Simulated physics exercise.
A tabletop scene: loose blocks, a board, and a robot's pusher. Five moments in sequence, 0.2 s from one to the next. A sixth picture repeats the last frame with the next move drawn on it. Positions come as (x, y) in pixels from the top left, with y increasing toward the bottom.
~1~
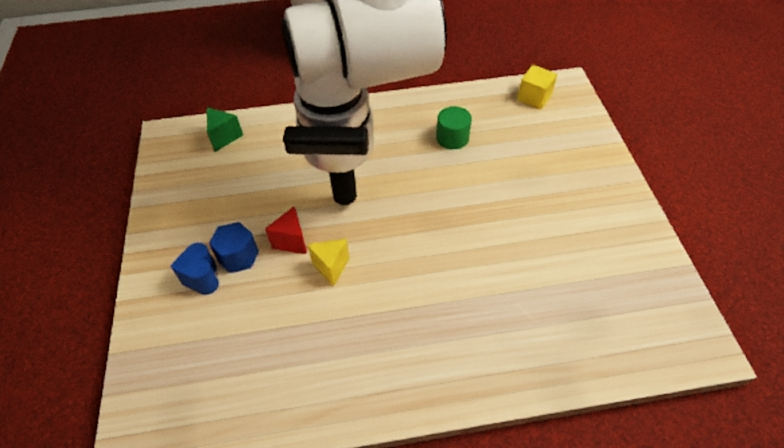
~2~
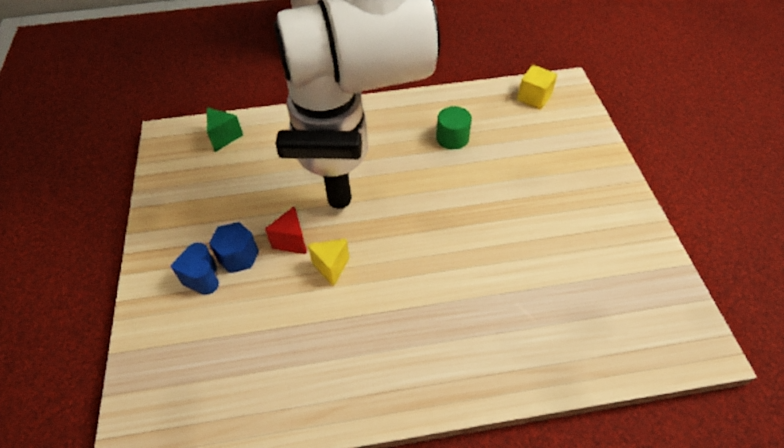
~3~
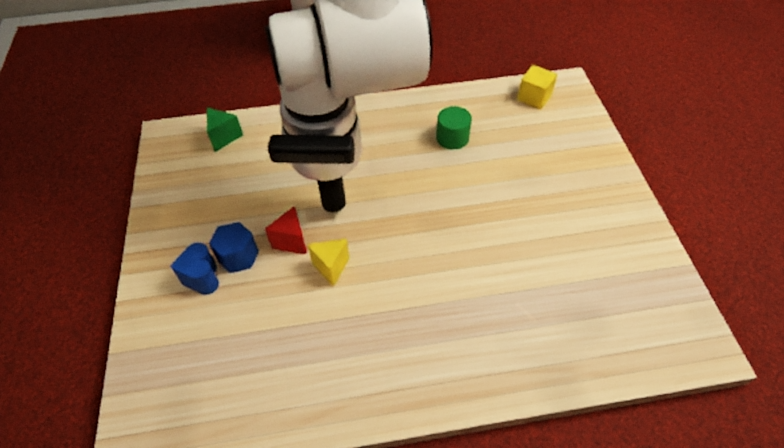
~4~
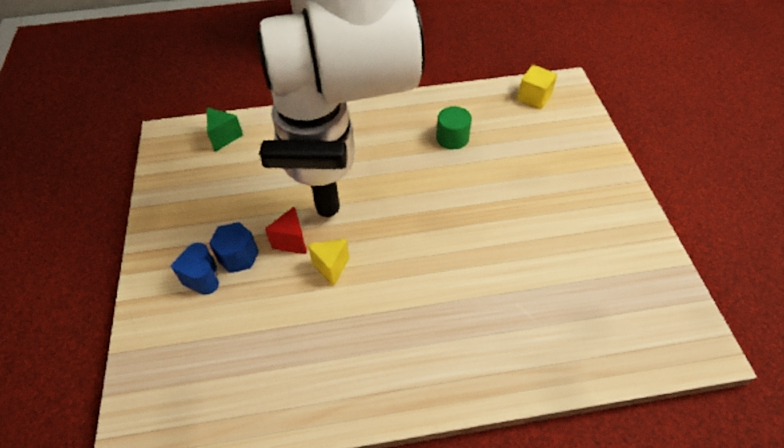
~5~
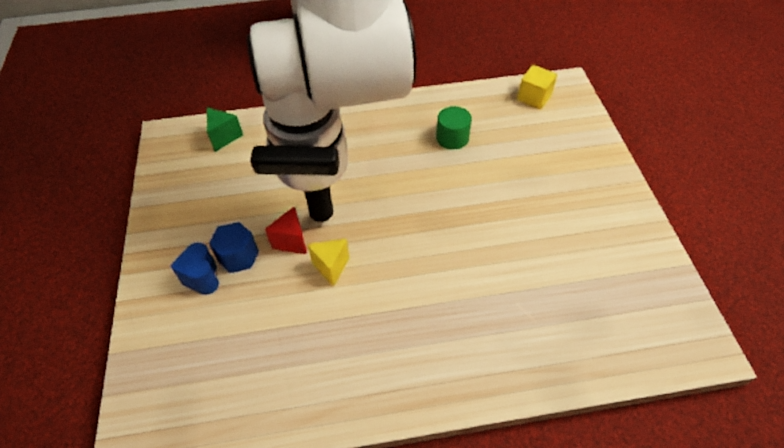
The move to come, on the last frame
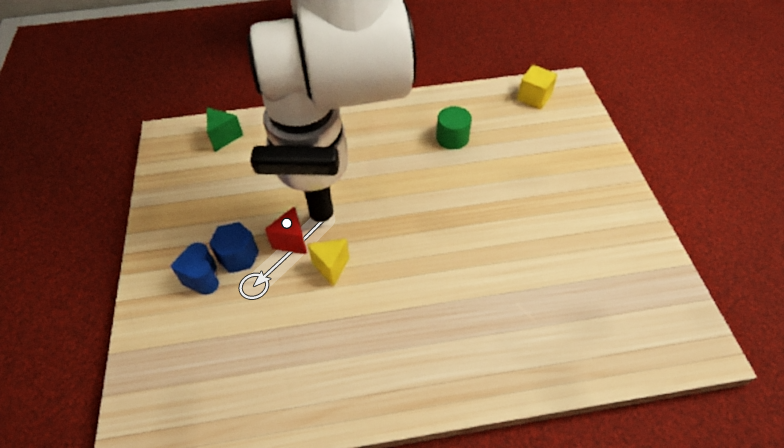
A white robot arm with a black pusher moved slightly left and toward the viewer over a wooden board, nearing the red triangle, while the blue, green, yellow and red blocks all stayed still.
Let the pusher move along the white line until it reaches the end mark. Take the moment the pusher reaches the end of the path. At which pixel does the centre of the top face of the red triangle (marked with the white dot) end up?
About (219, 275).
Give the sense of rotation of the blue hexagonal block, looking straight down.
It is turned clockwise.
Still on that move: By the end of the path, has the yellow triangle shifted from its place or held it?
Still in place.
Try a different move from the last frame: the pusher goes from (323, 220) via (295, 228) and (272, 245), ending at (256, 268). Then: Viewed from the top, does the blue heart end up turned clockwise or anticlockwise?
It is turned anticlockwise.
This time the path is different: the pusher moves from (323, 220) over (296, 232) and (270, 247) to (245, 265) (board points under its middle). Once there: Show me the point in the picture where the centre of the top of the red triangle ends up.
The top centre is at (244, 269).
Path on the board, in a line from (323, 220) to (254, 286); the dot is on the red triangle.
On the path given first. One third of the way, pusher at (299, 235); red triangle at (271, 232).
Two thirds of the way, pusher at (276, 256); blue hexagonal block at (222, 240), turned 20° clockwise; red triangle at (247, 254).
At the end, pusher at (251, 279); blue heart at (185, 262); blue hexagonal block at (221, 240), turned 30° clockwise; red triangle at (219, 275); yellow triangle in place.
